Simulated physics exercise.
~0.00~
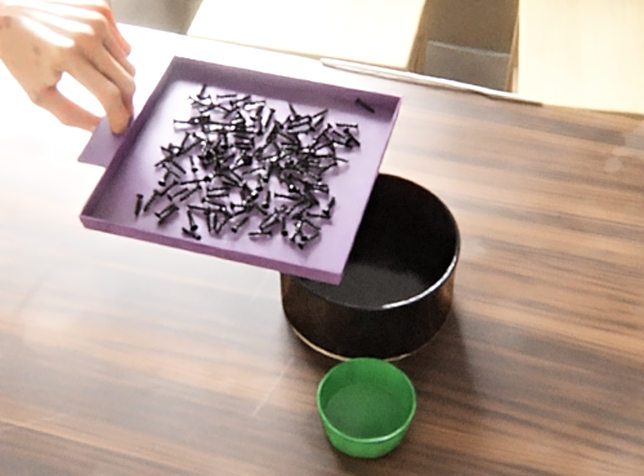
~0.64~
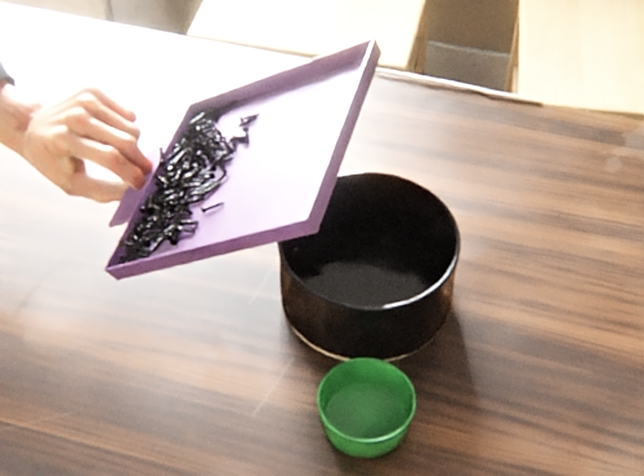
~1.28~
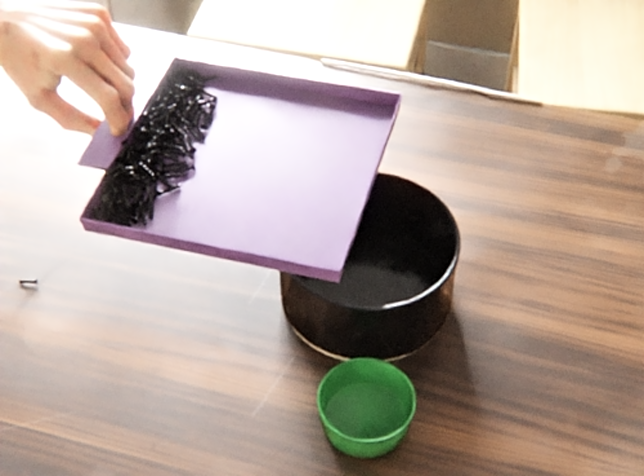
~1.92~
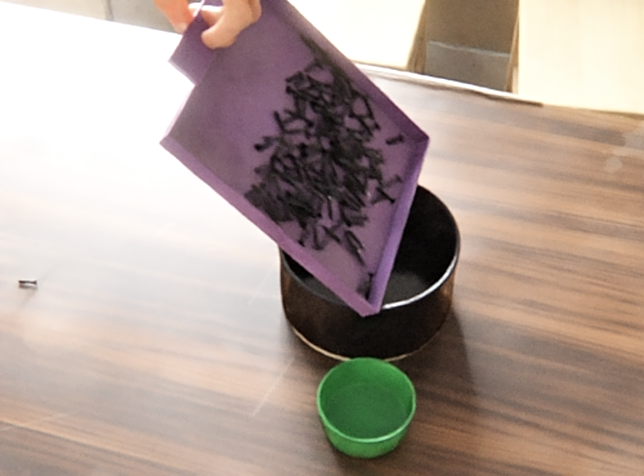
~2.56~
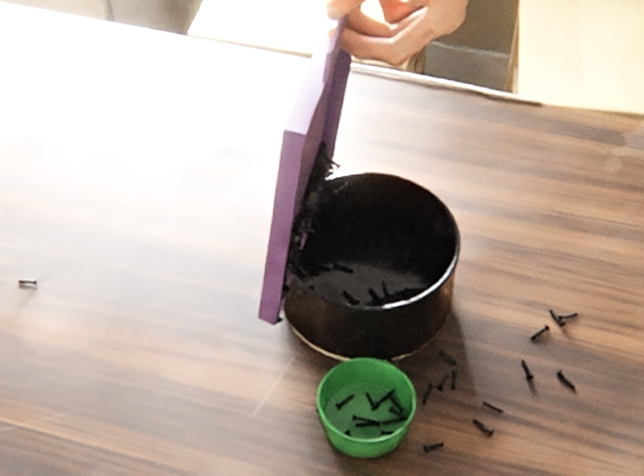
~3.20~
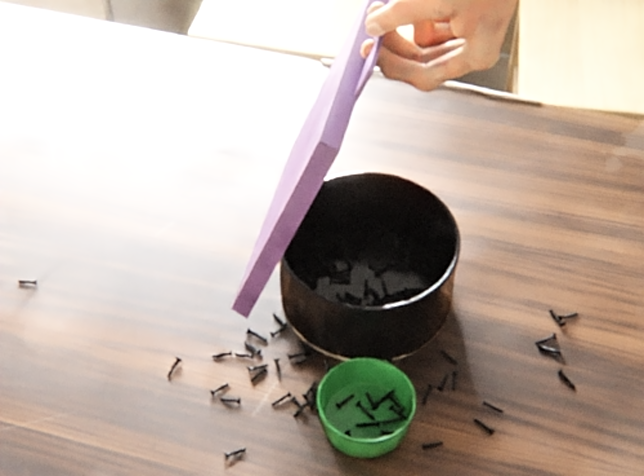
A hand holds a square purple tray scattered with many small black screws above a dark wood-patterned table, seen from above at an angle. Below stand a round black pot and, nearer the viewer, a smaller green dish. The tray tips left, the screws slide into a heap beside the hand, and it levels again, with one screw now lying on the table at left. The hand then tips the tray steeply to the right, pouring screws down. Most land in the black pot, some drop into the green dish, and others lie strewn around them as the tray hangs overturned.
